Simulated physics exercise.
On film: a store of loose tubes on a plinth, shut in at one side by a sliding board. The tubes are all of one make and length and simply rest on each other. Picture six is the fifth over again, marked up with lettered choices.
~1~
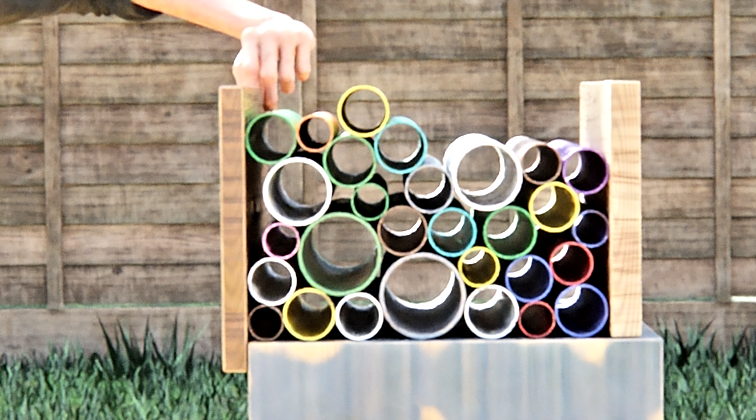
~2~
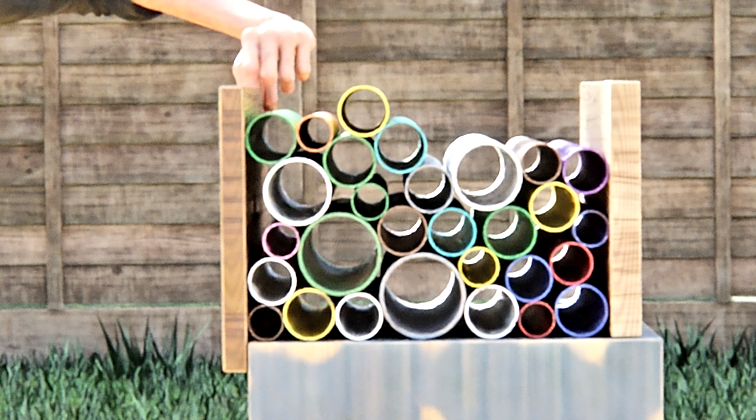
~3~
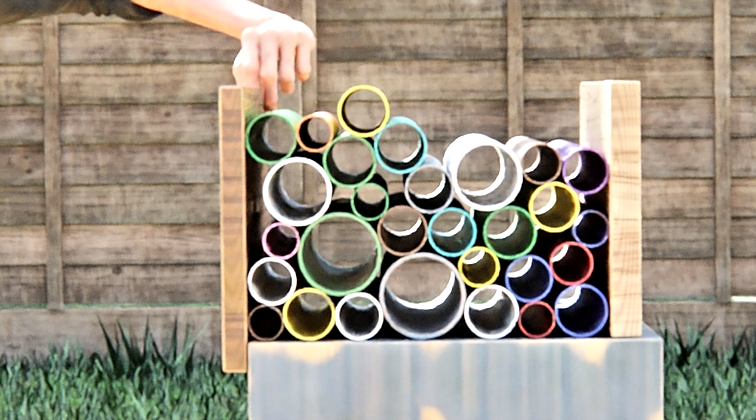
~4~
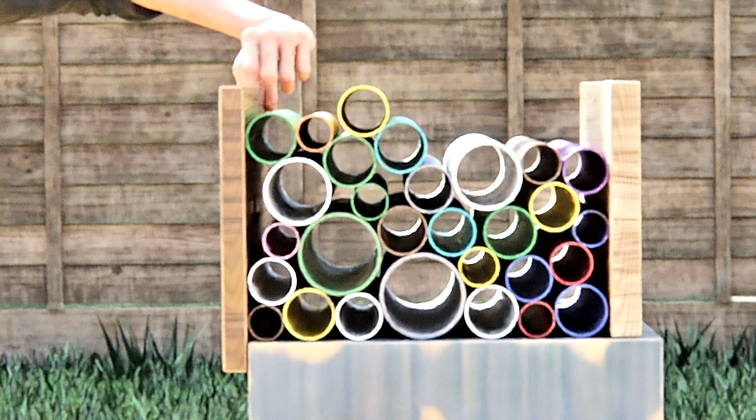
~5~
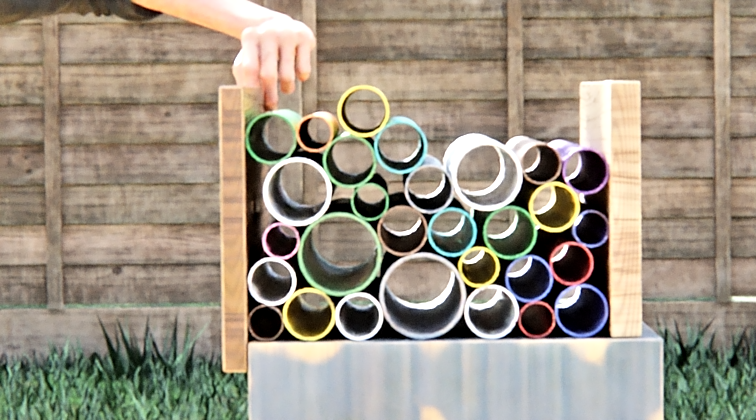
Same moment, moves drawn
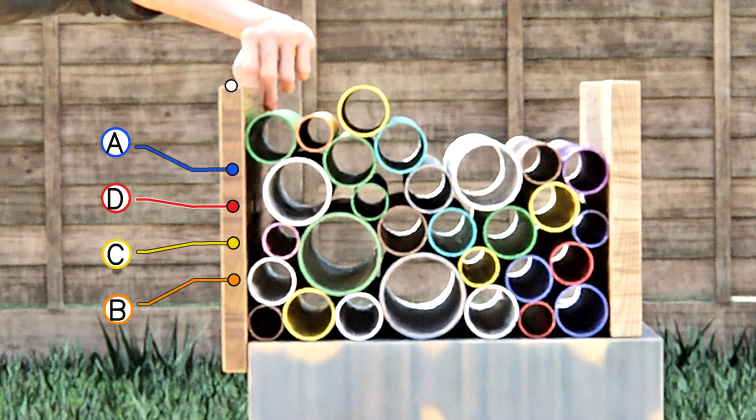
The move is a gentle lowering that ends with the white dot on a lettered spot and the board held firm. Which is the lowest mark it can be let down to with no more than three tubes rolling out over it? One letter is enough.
It can be let down to C.
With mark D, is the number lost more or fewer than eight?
At D, fewer than eight.
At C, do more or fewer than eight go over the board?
It loses fewer than eight.
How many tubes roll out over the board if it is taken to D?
It comes to one.
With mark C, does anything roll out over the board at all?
Yes.
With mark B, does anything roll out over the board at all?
Yes.
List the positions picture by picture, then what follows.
In the first picture, side board (247, 217); a brown tube (266, 323); a red tube (537, 320).
In the second picture, a red tube (537, 320); a pink tube (282, 241).
In the third picture, a white tube (297, 191); a green tube (271, 138).
In the fourth picture, an orange tube (314, 134); side board (247, 217).
In the fifth picture, a brown tube (266, 323); a red tube (537, 320); a pink tube (282, 241).
On the marked copy, A at (233, 169); B at (234, 280); C at (234, 243); D at (233, 207); the white dot at (231, 86).
Taking C. A third of the way, top of the board (245, 161).
Two thirds of the way, top of the board (246, 242).
When it is over, top of the board (246, 242), three out over the board.
As for the rest, A none out over the board; B four out over the board; D one out over the board.
